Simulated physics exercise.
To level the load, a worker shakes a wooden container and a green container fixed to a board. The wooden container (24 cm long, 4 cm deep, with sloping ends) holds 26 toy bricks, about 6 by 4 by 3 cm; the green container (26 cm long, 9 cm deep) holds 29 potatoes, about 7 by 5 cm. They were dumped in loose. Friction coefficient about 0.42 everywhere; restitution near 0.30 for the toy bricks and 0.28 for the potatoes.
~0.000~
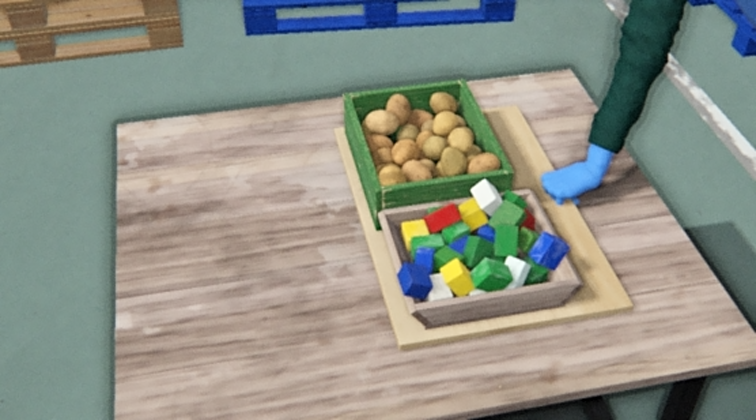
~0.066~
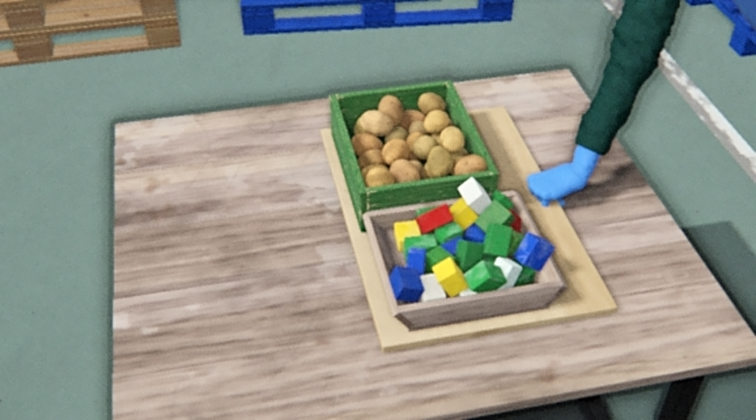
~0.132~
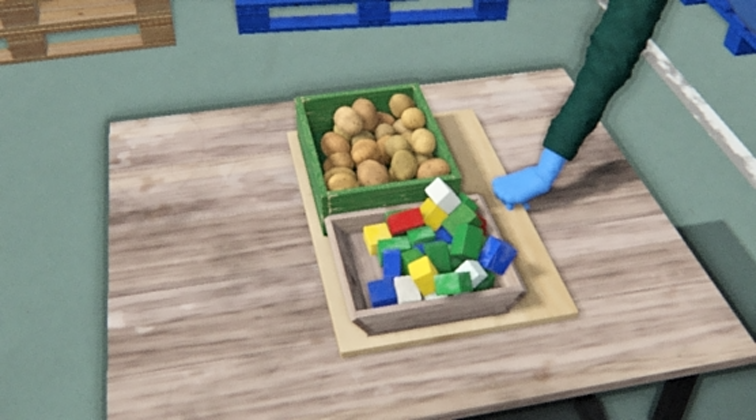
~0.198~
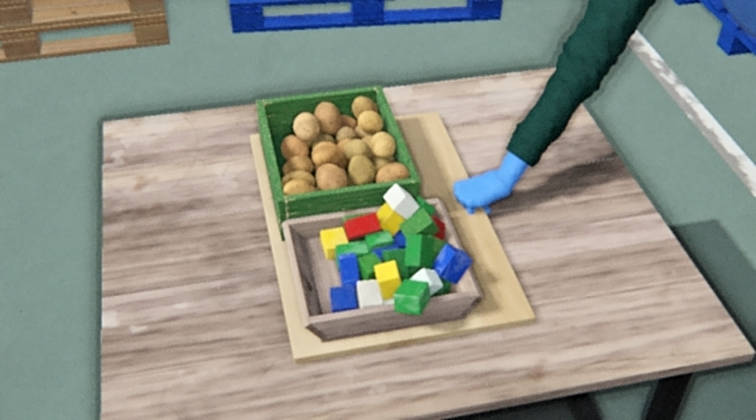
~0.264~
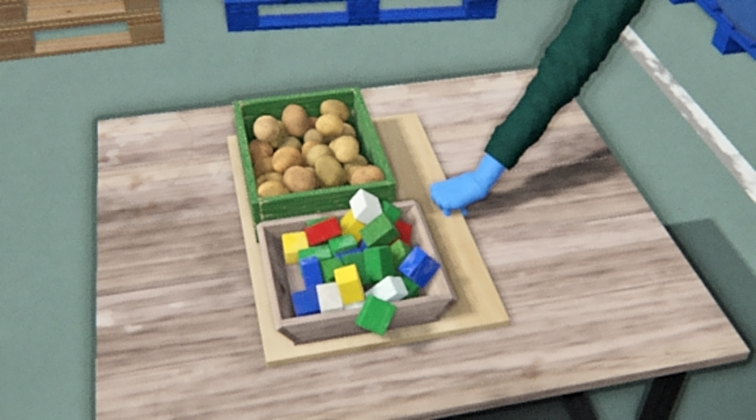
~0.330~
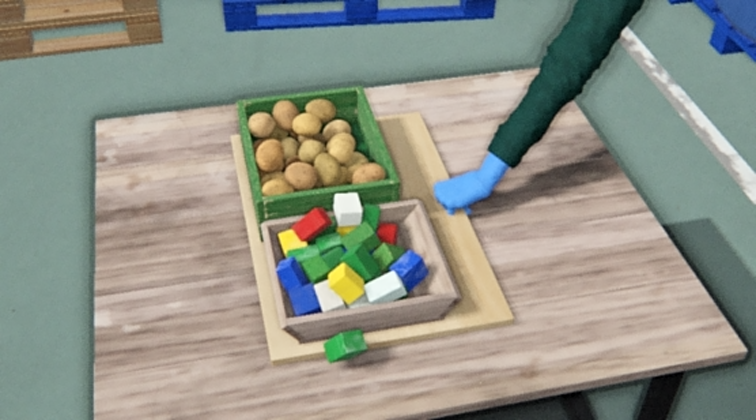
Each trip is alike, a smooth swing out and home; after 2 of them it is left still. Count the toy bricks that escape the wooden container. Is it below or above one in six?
It sheds more than one in six of them.
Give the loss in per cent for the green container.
Lost: Green container 0 per cent.
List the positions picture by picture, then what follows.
In the first frame (each is followed by its nearest rim corner in this view, unless another is named; the camera pans a little), wooden container, (415, 307); green container (by its farthest rim corner), (460, 81); shifted 0 cm; none out.
In the second frame, wooden container, (398, 309); green container, (446, 82); shifted 3 cm.
In the third frame, wooden container, (356, 314); green container, (413, 85); shifted 9 cm.
In the fourth frame, wooden container, (310, 320); green container, (376, 88); shifted 17 cm.
In the fifth frame, wooden container, (282, 323); green container, (353, 89); shifted 21 cm; 1 out, the lowest brick at (376, 315).
In the sixth frame, wooden container, (287, 322); green container, (357, 88); shifted 20 cm; 1 out, the lowest brick at (345, 347).
After 0.54 s, wooden container 24 in, 2 out and green container 29 in, 0 out.
After 0.80 s, wooden container 19 in, 7 out and green container 29 in, 0 out.
After 1.16 s, wooden container 18 in, 8 out and green container 29 in, 0 out.
Final count (at 1.63 s), wooden container 18 in, 8 out and green container 29 in, 0 out. Asked share, 8 of 26, 31 per cent.
